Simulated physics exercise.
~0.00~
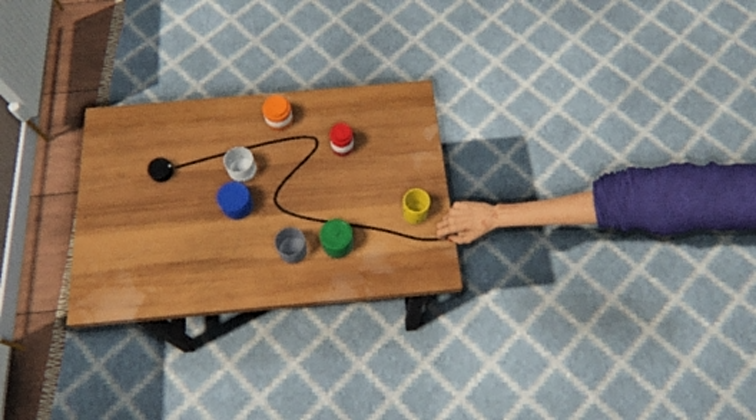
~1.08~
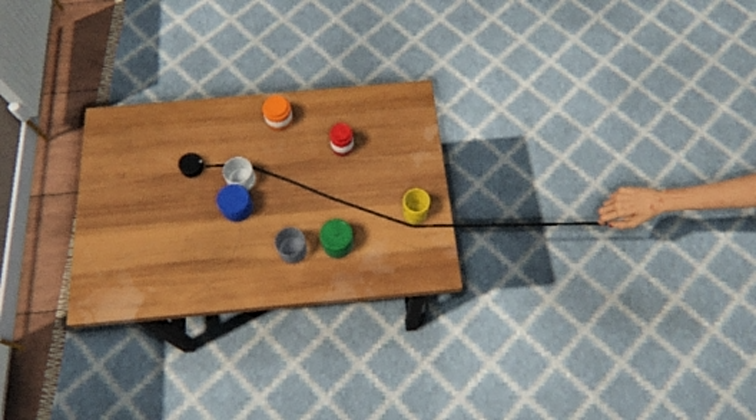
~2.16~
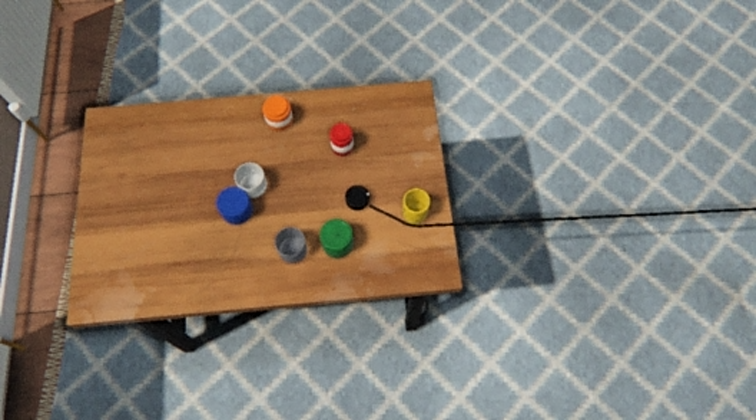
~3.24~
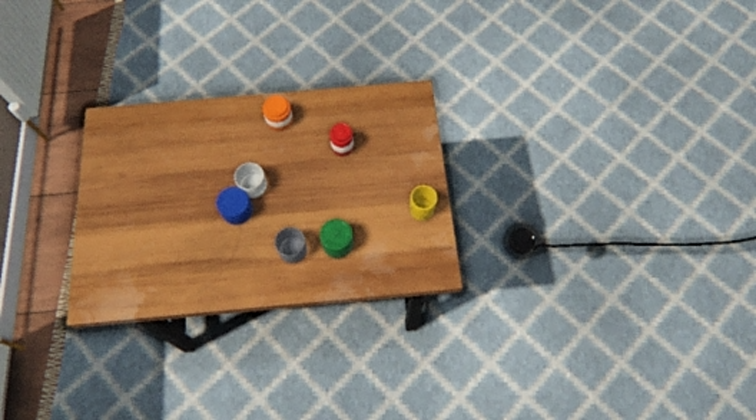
A black cable reel sits near the left end of a wooden table, seen from above on a blue and white patterned rug, its cord winding among seven small cups, jars and tubs to a hand at the right edge. The purple-sleeved arm draws the cord rightward, straightening it against the yellow mug. The reel follows, nudging the white cup a little toward the blue tub, then slides between the red jar and green pot. It passes the yellow mug, which shifts slightly, and ends beyond the table's right edge, with everything else still upright on top.
